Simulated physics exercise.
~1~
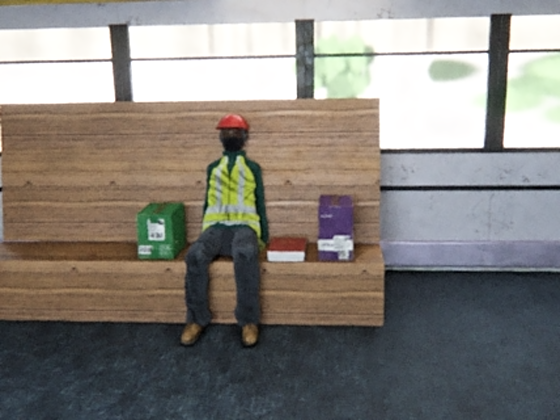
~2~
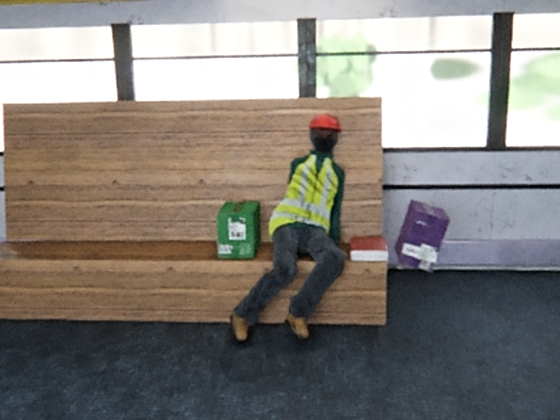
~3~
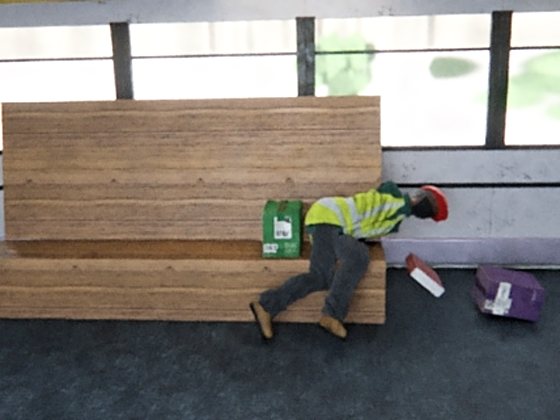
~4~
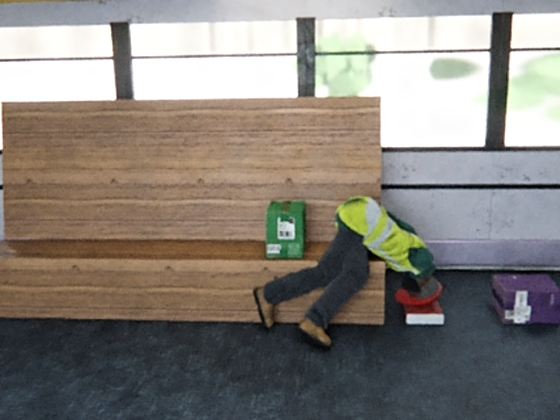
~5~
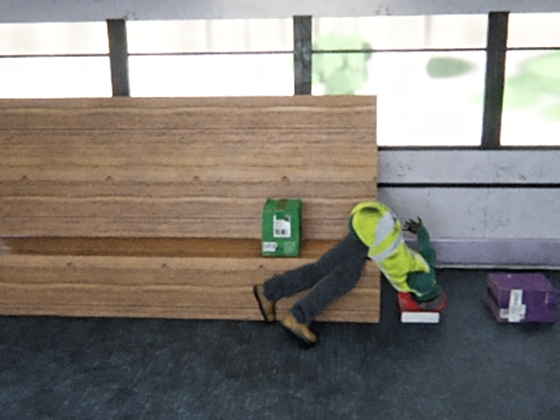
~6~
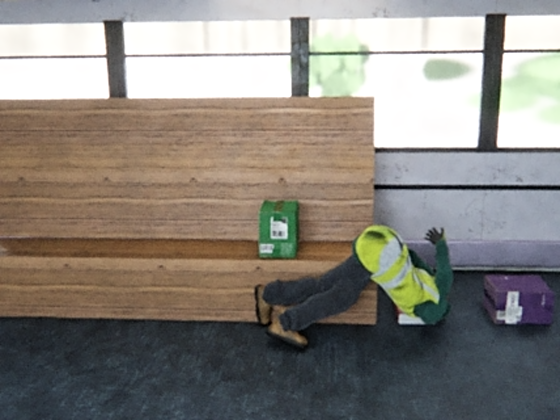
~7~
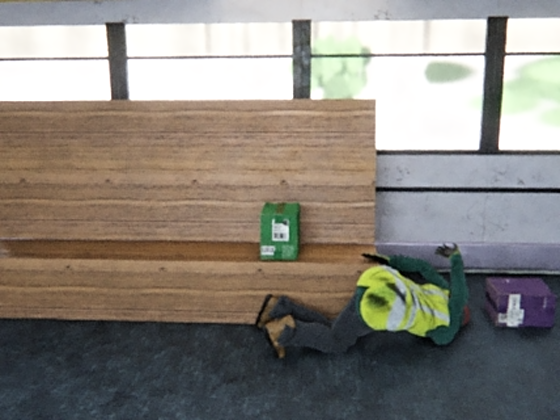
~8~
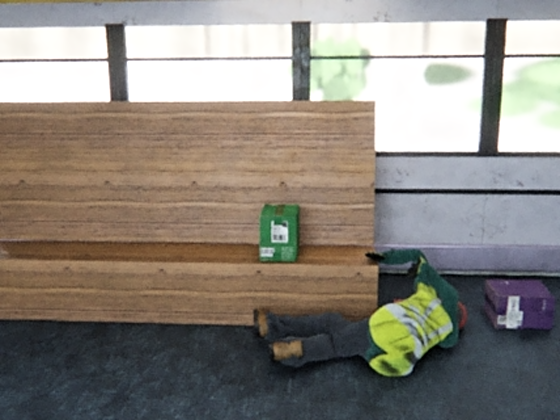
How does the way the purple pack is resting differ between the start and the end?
At the start the purple pack stands upright on the bench, and at the end it lies on its side on the floor.
Inside a tram with pale windows, a slightly swaying camera faces a long wooden side bench. A limp commuter in a red hard hat, yellow vest and dark trousers sits between a green holdall on the left and a flat red folder and purple pack on the right. All slide right, and the purple pack tips off the bench end, followed by the folder. The commuter topples headfirst over the end onto the folder, one arm swinging up, as the hips slip off the seat. Finally the commuter lies on the floor, hiding the folder, while the green holdall stands on the bench.
